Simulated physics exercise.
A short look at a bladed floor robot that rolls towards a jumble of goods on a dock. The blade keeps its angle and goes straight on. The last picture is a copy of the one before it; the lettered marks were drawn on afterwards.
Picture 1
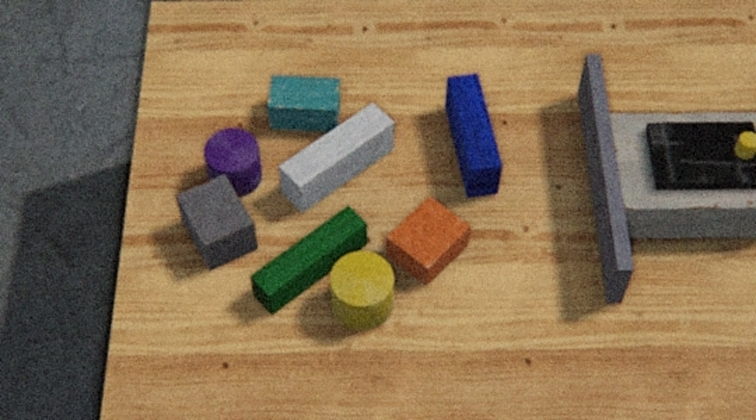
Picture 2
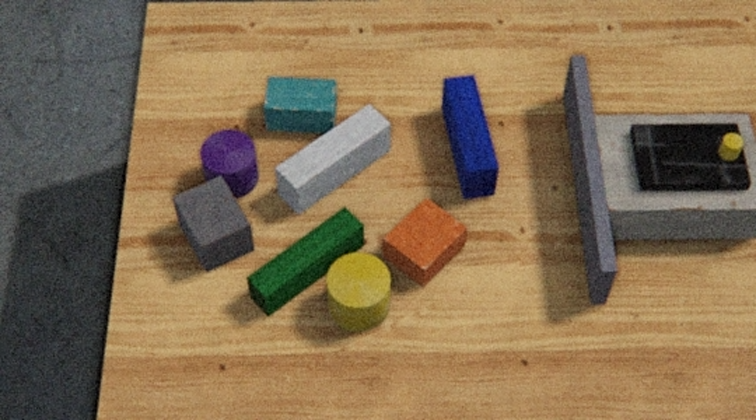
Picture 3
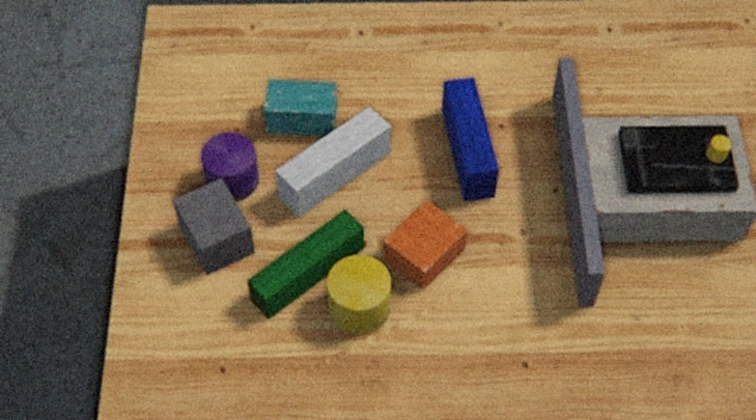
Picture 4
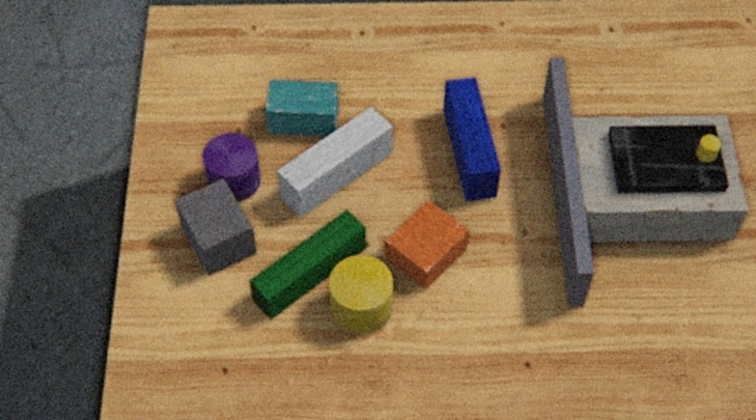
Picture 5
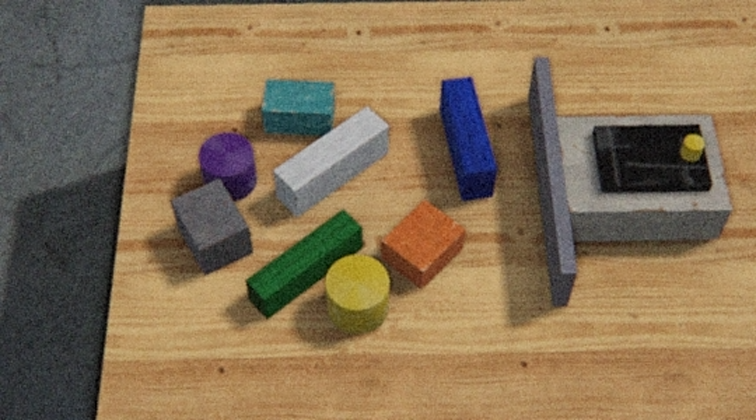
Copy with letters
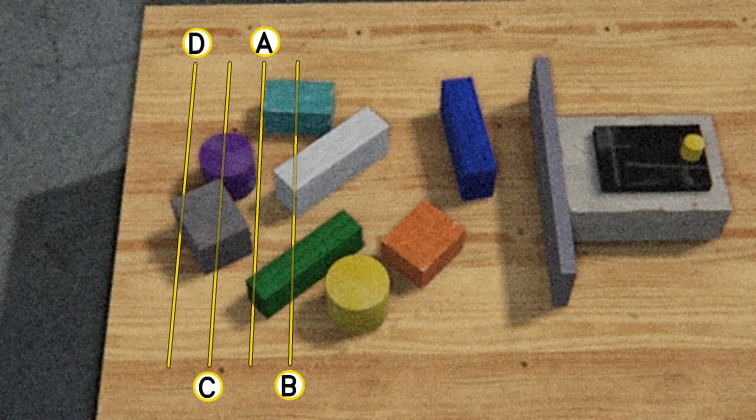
The footage shows a grey bladed machine on a wooden surface moving slowly left, its upright blade drawing closer to a blue block, while the scattered group of coloured blocks and cylinders stays in place.
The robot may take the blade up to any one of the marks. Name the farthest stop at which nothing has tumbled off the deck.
Line A.
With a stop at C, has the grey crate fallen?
Yes.
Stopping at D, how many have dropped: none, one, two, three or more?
By then, three or more.
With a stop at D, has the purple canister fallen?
Yes.
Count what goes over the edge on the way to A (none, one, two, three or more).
In all, none.
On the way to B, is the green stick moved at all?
By then, yes.
On the copy, A at (258, 201); B at (294, 200); C at (221, 201); D at (183, 202).
On A. First, robot (536, 159); blue stick (420, 139); orange crate (399, 247).
Then, robot (430, 160); grey crate (200, 231); purple canister (216, 164).
Finally, robot (349, 162); grey crate (133, 242); purple canister (150, 146); nothing has fallen.
By contrast, B is safe but short; C drops the purple canister and grey crate; D drops the white bar, purple canister, green stick and grey crate.
